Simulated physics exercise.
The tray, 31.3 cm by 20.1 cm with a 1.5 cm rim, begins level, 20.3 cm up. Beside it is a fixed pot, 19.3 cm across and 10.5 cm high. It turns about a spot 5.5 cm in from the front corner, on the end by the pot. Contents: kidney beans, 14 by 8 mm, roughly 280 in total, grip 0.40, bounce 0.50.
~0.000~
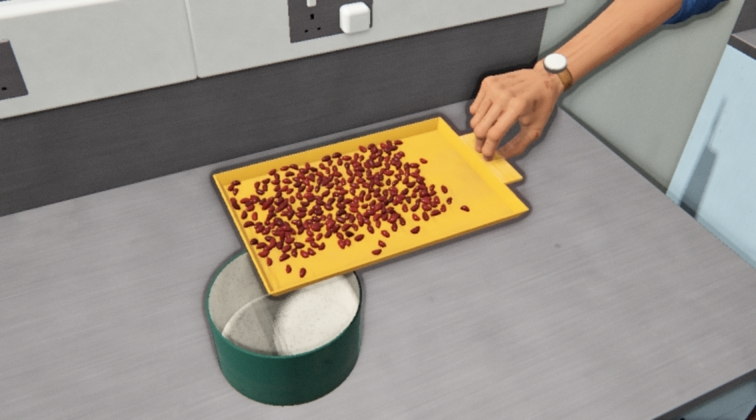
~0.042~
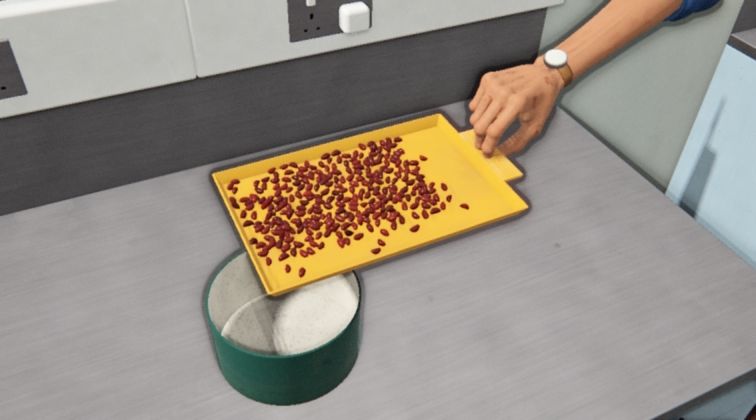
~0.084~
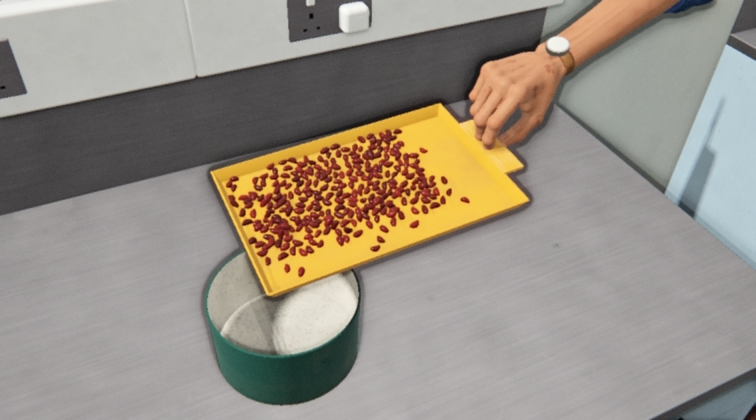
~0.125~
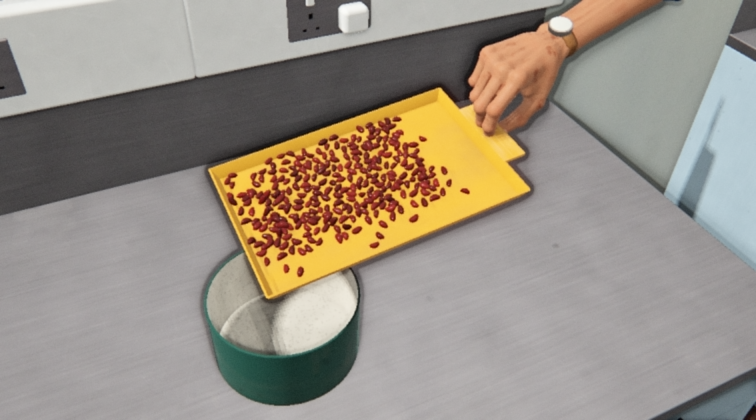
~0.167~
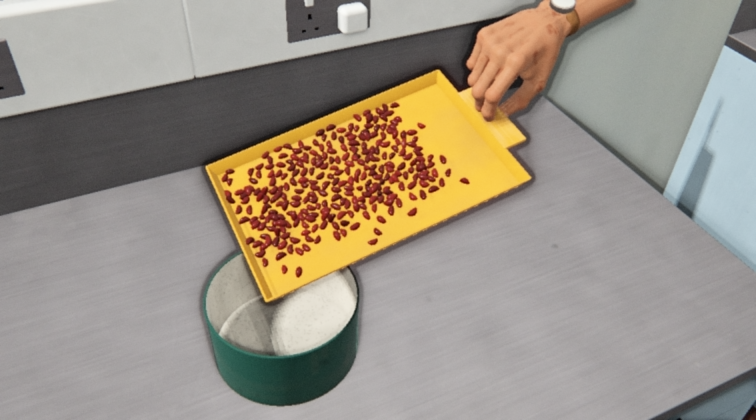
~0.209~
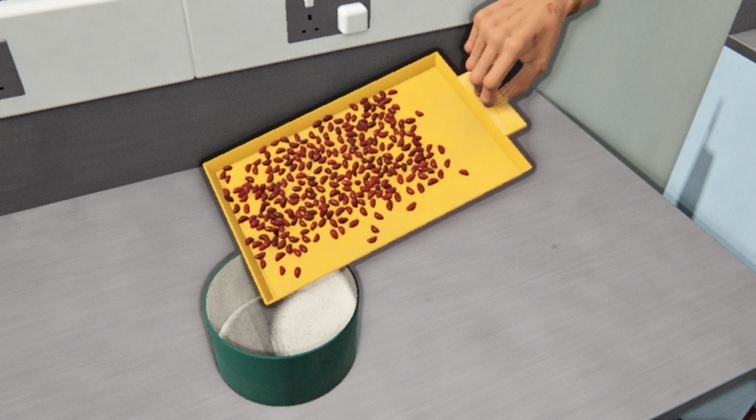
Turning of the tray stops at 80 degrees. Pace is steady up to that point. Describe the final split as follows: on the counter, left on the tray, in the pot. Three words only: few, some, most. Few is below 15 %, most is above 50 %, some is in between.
Counter - most, tray - few, pot - few.
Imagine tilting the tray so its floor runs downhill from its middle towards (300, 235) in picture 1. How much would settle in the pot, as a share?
About 5 per cent.
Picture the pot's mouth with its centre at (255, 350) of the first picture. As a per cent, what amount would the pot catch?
Estimate: ~ 100 %.
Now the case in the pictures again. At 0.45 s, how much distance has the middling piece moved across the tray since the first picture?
About 4 cm.
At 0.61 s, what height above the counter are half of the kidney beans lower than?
I'd say near 22 cm.
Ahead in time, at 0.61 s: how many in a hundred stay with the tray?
Estimate: Near 70 in a hundred.
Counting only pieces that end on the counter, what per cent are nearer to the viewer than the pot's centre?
Estimate: Close to 100 per cent of the pieces.
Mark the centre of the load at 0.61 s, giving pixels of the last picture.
Estimated centre of load: Around (262, 280).
After 0.45 s, tilt 50 degrees; the tray holds 100 %, the pot 0 %.
Then, at 0.61 s, tilt 70 degrees; the tray holds 70 %, the pot 0 %.
After 0.90 s, tilt 80 degrees; the tray holds 0 %, the pot 0 %.
At rest (2.0 s), counter 100 %, tray 0 %, pot 5 %.
